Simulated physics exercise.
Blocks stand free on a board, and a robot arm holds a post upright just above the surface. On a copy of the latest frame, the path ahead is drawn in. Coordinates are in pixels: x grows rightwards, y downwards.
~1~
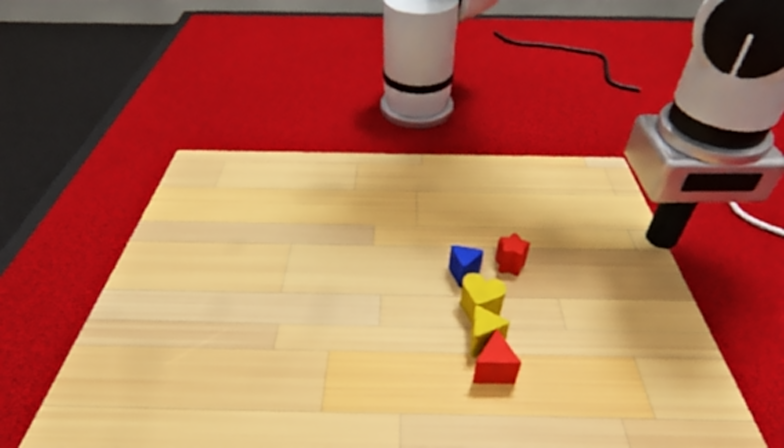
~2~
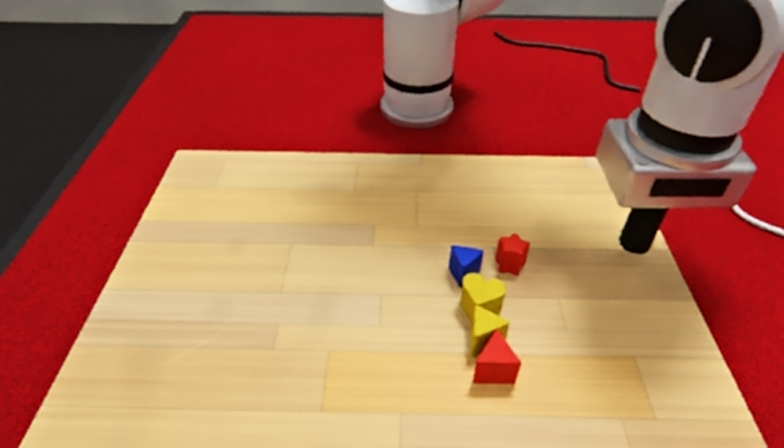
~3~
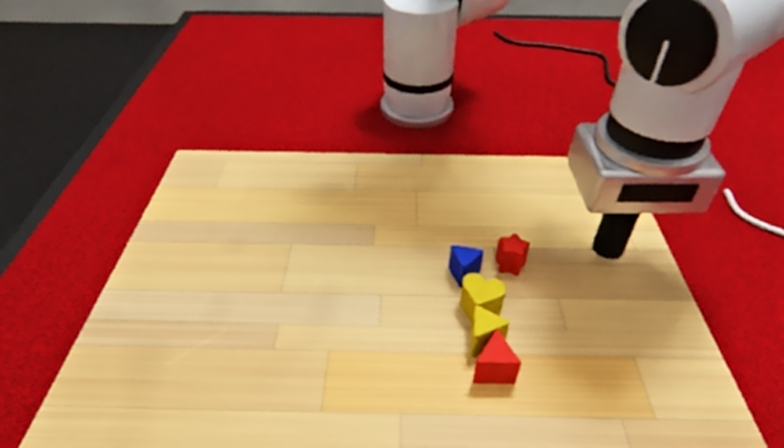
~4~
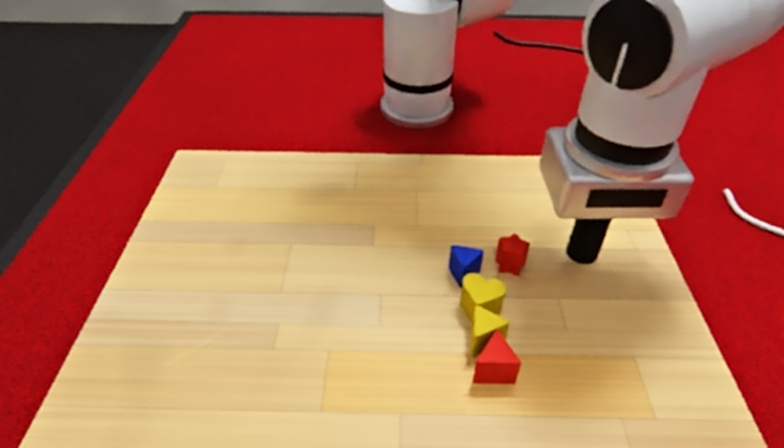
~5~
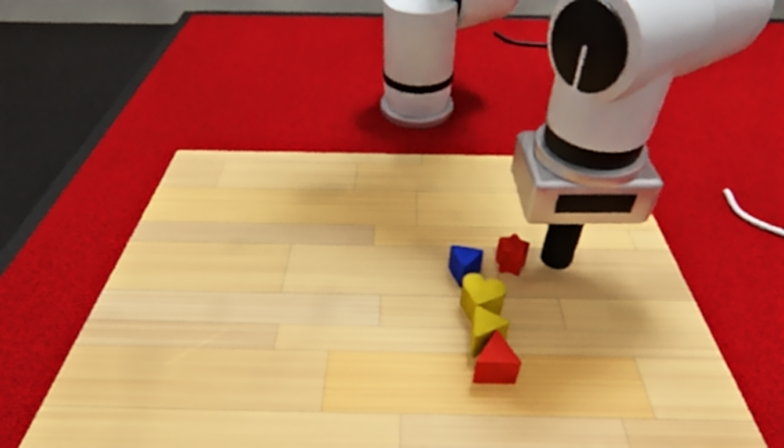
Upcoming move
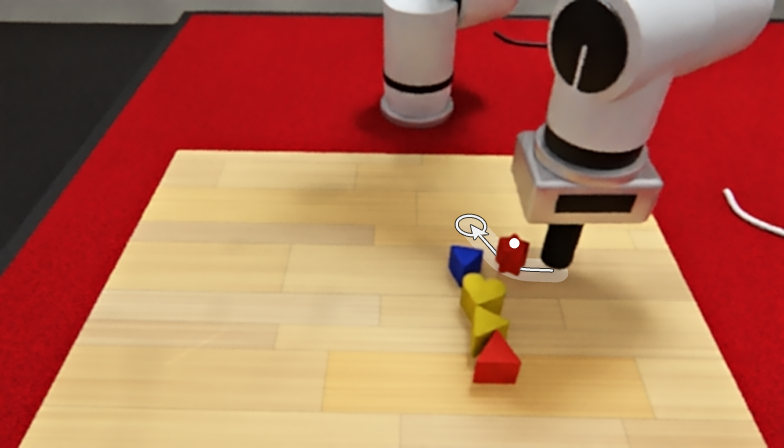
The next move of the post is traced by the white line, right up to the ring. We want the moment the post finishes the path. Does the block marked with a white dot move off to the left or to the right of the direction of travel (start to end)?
Measured against the direction from start to end, the block marked with a white dot shifts toward the left-hand side.
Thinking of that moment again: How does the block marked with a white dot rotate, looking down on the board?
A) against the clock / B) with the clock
Answer: A.
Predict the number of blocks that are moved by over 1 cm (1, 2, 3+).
The number will come to 1.
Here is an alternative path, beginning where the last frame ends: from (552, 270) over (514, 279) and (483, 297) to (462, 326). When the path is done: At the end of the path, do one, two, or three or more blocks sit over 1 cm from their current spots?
Three or more blocks.
The drawn path runs from (552, 270) via (515, 267) and (490, 247), ending at (471, 225); the dot is on the red star-shaped block.
What follows on the original path. One third of the way, post at (517, 255); red star-shaped block at (492, 239), turned 15° anticlockwise.
Two thirds of the way, post at (492, 234); red star-shaped block at (468, 230), turned 50° anticlockwise.
At the end, post at (473, 213); blue three-sided block not moved; red star-shaped block at (466, 228), turned 70° anticlockwise.
